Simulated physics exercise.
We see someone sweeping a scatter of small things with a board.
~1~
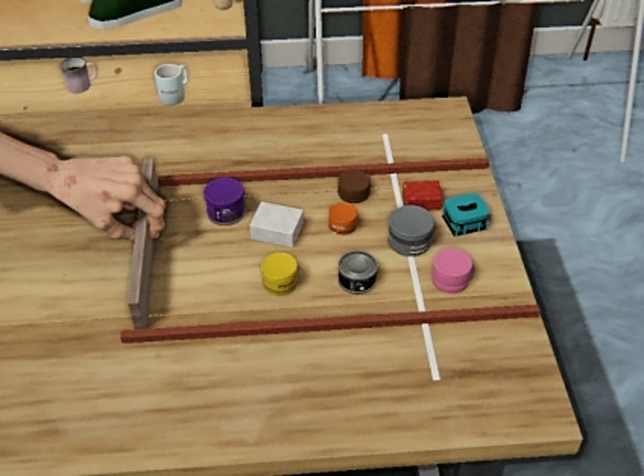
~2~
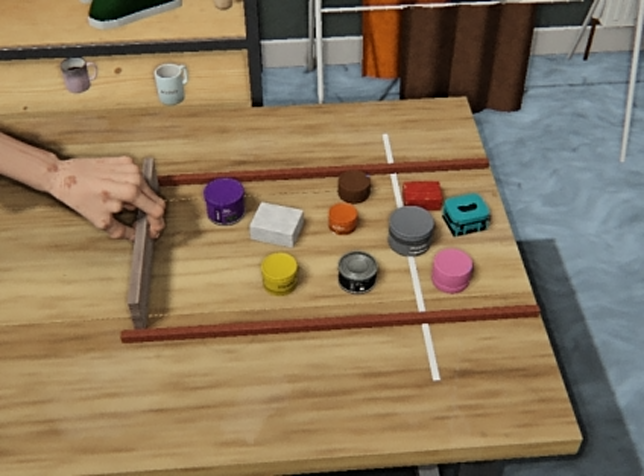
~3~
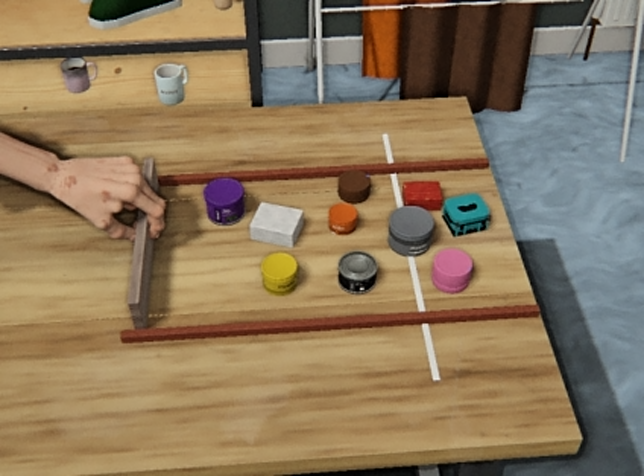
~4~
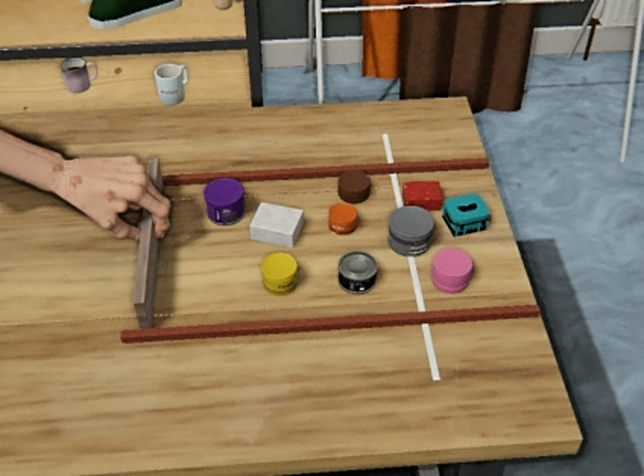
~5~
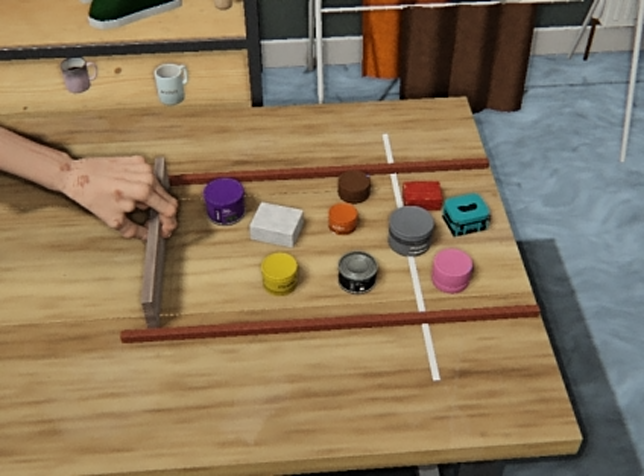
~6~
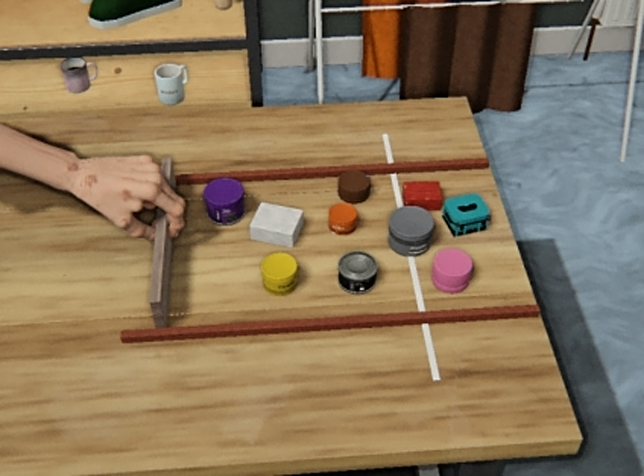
A hand slides an upright board slightly right across the table toward scattered small containers.
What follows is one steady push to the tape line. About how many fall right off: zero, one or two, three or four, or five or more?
In the end the number that fall off is zero.
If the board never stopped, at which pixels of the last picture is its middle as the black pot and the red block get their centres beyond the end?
Its middle is around (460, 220) and around (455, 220).
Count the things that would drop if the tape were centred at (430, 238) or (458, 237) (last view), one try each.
It would be 1 and 4.
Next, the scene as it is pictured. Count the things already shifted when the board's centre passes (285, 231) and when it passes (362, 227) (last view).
The counts are 3 and 9.
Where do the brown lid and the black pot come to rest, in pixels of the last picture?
The brown lid stops around (432, 176); the black pot around (468, 267).
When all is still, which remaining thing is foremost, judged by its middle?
Foremost is the turquoise case.
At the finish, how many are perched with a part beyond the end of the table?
That would be 1.
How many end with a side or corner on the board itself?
The number is 3.
Soon after, none off yet; turquoise case at rest near (466, 215); pink lid at rest near (452, 271); red block at rest near (422, 196).
At rest, the number that fall off is zero.
